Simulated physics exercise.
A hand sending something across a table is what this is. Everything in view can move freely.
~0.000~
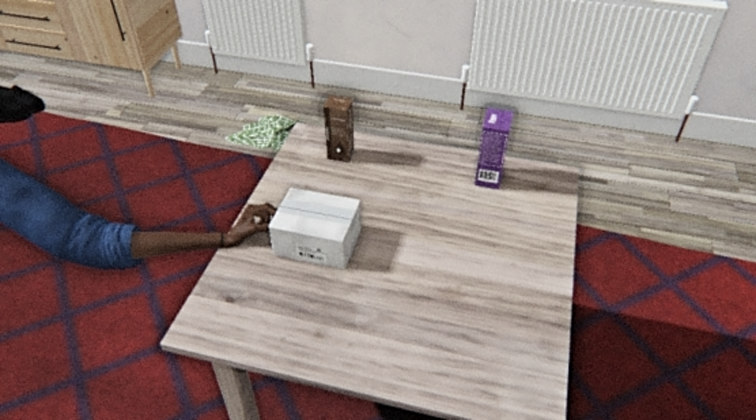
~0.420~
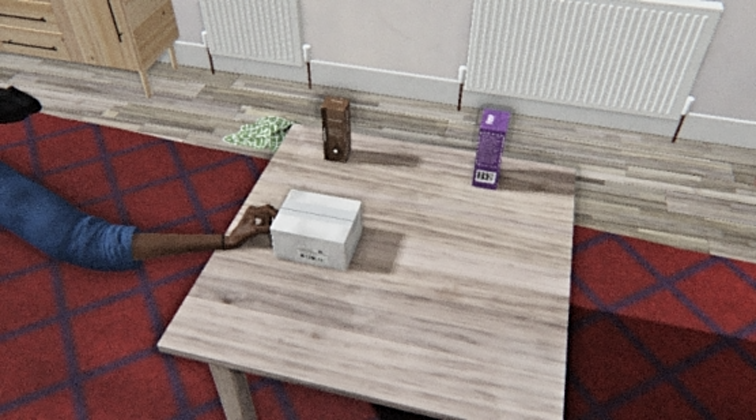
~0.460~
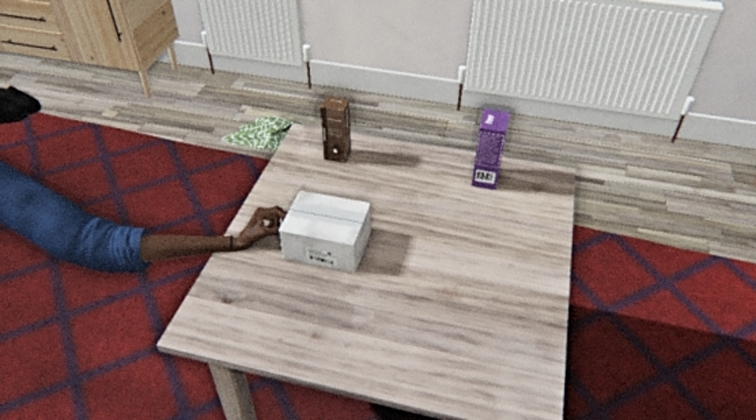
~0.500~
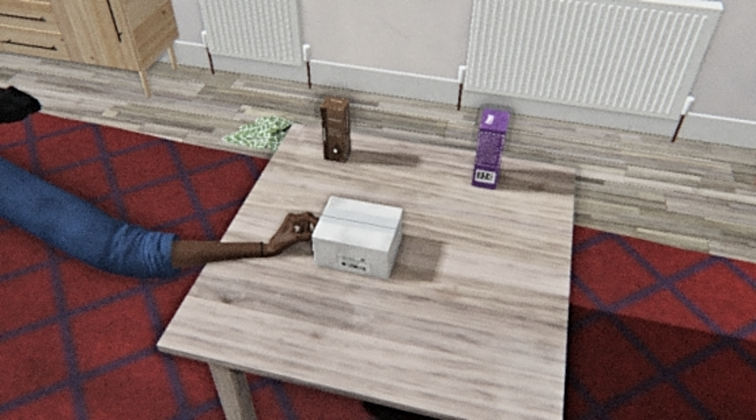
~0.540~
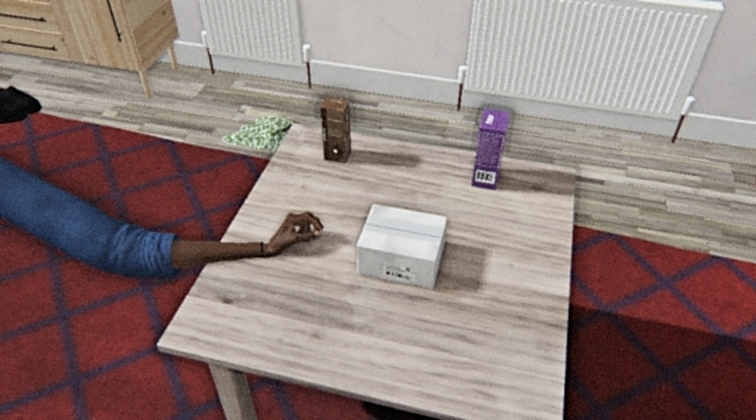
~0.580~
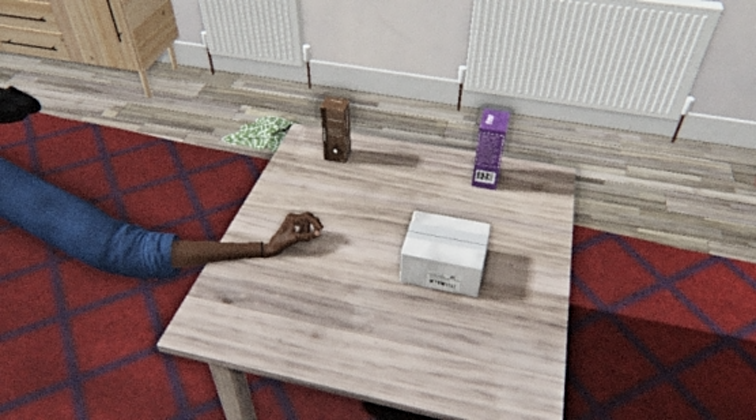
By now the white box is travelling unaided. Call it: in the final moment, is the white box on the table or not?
It is not on the table.
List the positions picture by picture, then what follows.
Under the hand; white box (317, 228), in the first picture.
Under the hand; white box (318, 230), in the second picture.
Under the hand; white box (327, 231), in the third picture.
White box (359, 237), in the fourth picture.
White box (403, 246) slid a little, in the fifth picture.
White box (445, 253) slid about its own width, in the sixth picture.
After 0.68 s, white box slid well along near (550, 274).
After 0.88 s, white box now off the table.
After 0.98 s, things are still on the move.
After 1.18 s, as before.
By the end (1.3 s), off the table, white box.
